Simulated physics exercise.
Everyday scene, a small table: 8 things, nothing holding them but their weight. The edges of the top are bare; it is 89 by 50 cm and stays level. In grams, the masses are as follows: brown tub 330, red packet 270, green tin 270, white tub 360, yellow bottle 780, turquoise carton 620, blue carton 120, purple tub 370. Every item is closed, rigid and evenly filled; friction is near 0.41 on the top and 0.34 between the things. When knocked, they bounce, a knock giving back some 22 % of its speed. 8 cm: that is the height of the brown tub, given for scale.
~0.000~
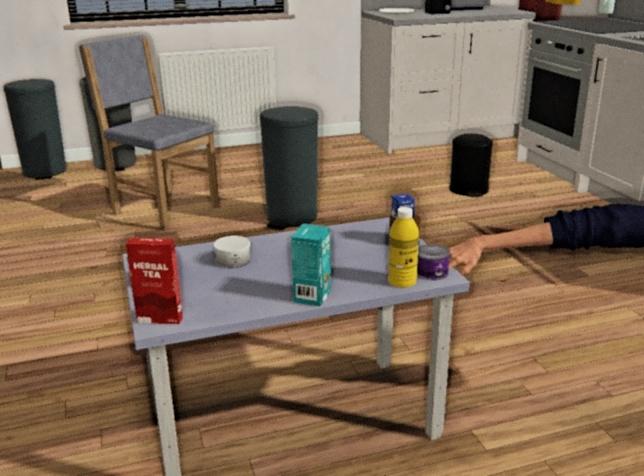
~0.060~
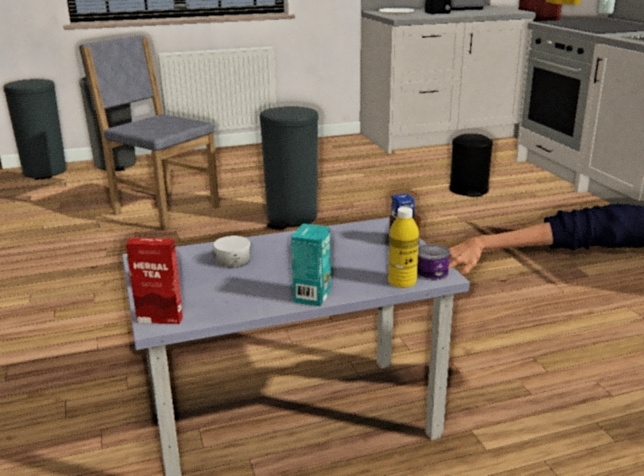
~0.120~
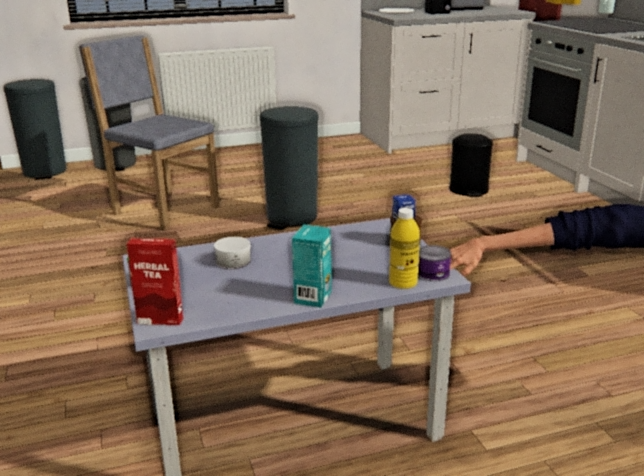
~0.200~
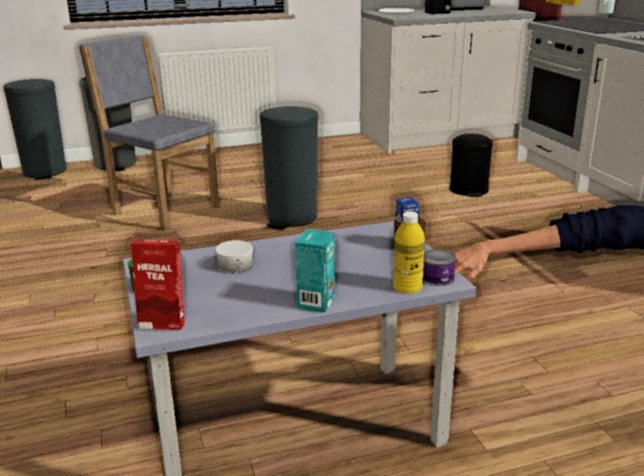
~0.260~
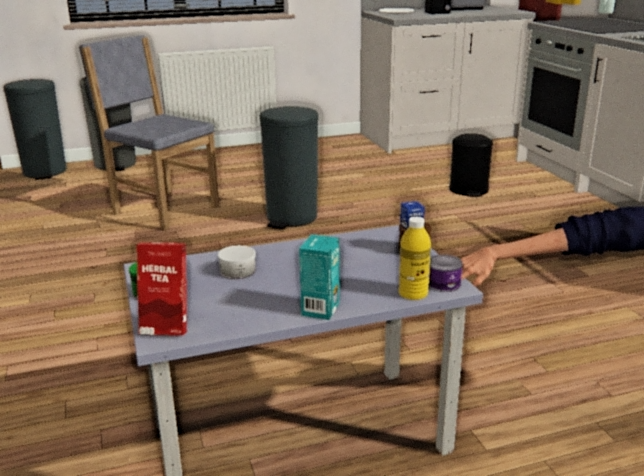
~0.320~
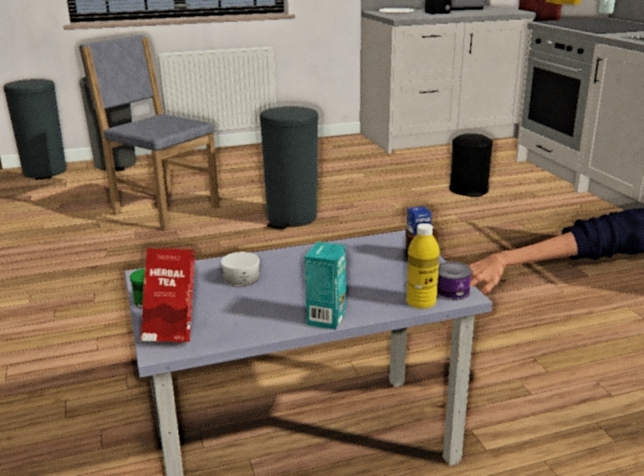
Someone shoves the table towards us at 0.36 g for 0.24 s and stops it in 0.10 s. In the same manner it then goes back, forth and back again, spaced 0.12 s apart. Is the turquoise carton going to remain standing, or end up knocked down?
It loses its balance.
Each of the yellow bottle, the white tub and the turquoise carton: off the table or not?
When everything stops, the yellow bottle is out of bounds, the white tub is still in bounds, and the turquoise carton is out of bounds.
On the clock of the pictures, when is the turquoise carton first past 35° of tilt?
Answer: Near 0.6 s.
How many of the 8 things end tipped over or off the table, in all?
The answer is 4.
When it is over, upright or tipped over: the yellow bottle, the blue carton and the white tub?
Well, the yellow bottle tumbles down, the blue carton tumbles down, and the white tub holds steady.
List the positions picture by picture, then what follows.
In the first picture, turquoise carton (312, 265).
In the second picture, white tub (232, 252).
In the third picture, table shifted 1 cm; yellow bottle (404, 247); blue carton (404, 208).
In the fourth picture, table shifted 3 cm; red packet (158, 285) tilted 7°; purple tub (438, 267).
In the fifth picture, table shifted 7 cm; red packet (162, 289) tilted 16°.
In the sixth picture, table shifted 12 cm; turquoise carton (326, 285); white tub (241, 269).
By 0.82 s, yellow bottle and turquoise carton now off the table; red packet on its side; blue carton tilted 37°.
By 1.22 s, table shifted 11 cm; red packet on its side; blue carton on its side; brown tub 3 cm from its spot.
When it is over (2.4 s), off the table and tipped over, yellow bottle and turquoise carton; lying over on the table, red packet and blue carton; the other 4 within 5 cm of the start.
